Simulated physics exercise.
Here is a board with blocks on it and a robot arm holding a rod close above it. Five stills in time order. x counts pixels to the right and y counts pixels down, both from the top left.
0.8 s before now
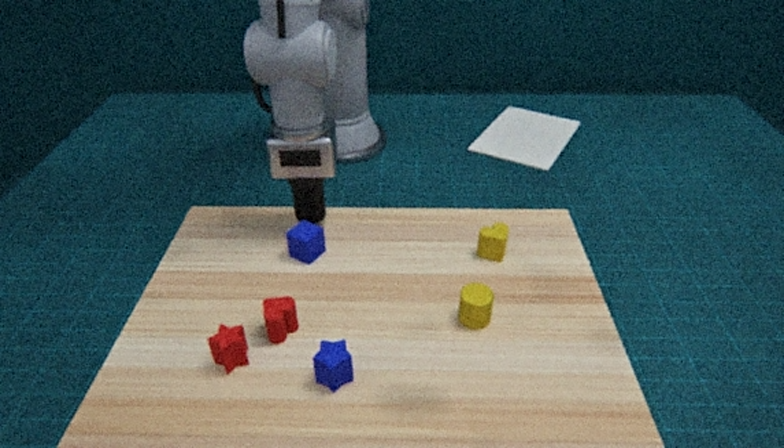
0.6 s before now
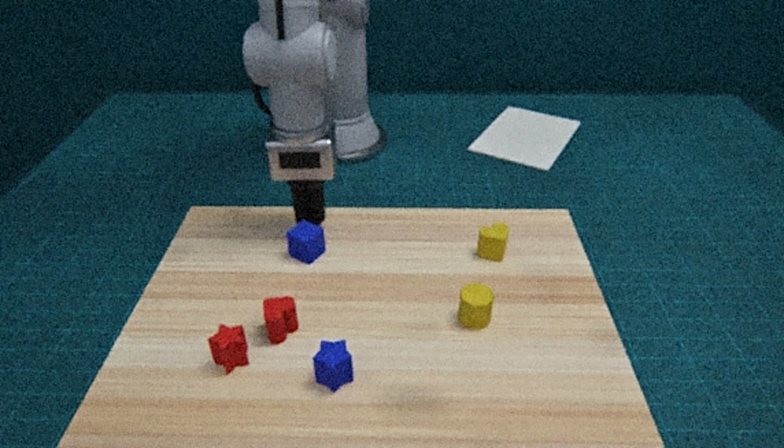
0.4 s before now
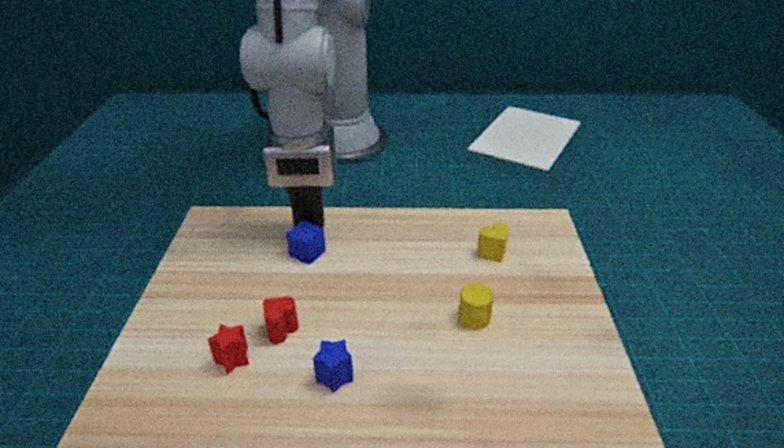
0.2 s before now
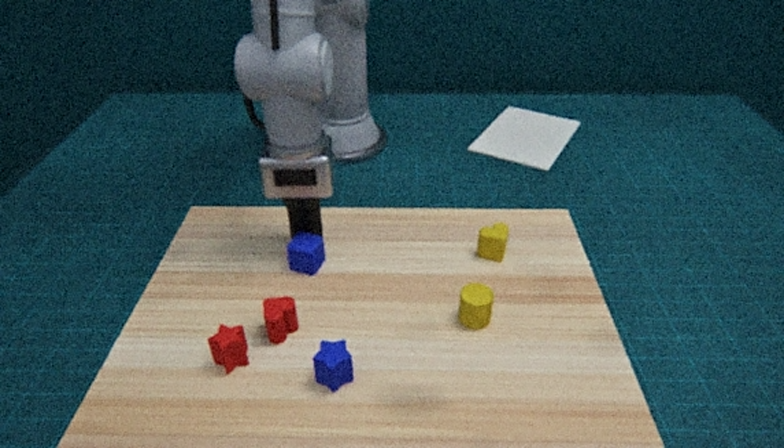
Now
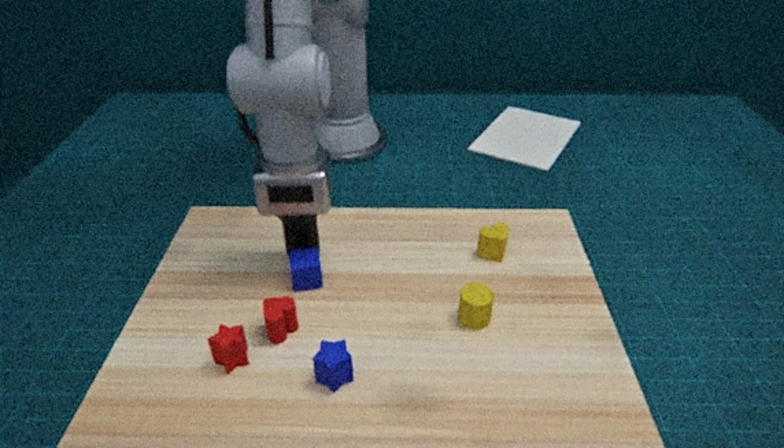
A robot arm holding a dark rod starts just behind a blue block near the back edge of a wooden board and eases slightly forward. The rod then pushes the blue block a short way toward the viewer, turning it a little, while the red, yellow and other blue blocks stay still.
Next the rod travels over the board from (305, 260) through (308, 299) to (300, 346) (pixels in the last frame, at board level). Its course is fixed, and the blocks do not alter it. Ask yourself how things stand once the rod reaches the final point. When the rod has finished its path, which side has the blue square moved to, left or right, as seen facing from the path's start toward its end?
The blue square is shifted sideways to the left, facing along the path from start to end.
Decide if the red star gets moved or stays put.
The block stays on its spot.
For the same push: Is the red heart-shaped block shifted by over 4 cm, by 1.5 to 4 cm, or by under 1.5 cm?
It travels between 1.5 and 4 cm.
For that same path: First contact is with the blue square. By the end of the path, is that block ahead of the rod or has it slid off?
I think it holds its spot in front.
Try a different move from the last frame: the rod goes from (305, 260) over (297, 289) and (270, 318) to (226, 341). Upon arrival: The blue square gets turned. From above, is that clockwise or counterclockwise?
From the top: Counterclockwise.
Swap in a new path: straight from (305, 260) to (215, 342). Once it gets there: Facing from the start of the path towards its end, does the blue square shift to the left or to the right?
Facing from start to end, it will go to the left.
What follows on the original path. One third of the way, rod (307, 278); blue square (309, 284).
Two thirds of the way, rod (305, 306); red heart-shaped block (274, 309), turned 10° clockwise; blue square (315, 313), turned 15° anticlockwise.
At the end, rod (299, 338); red star unmoved; red heart-shaped block (261, 325), turned 90° clockwise; blue square (319, 343), turned 35° anticlockwise; blue star (343, 364), turned 25° anticlockwise.
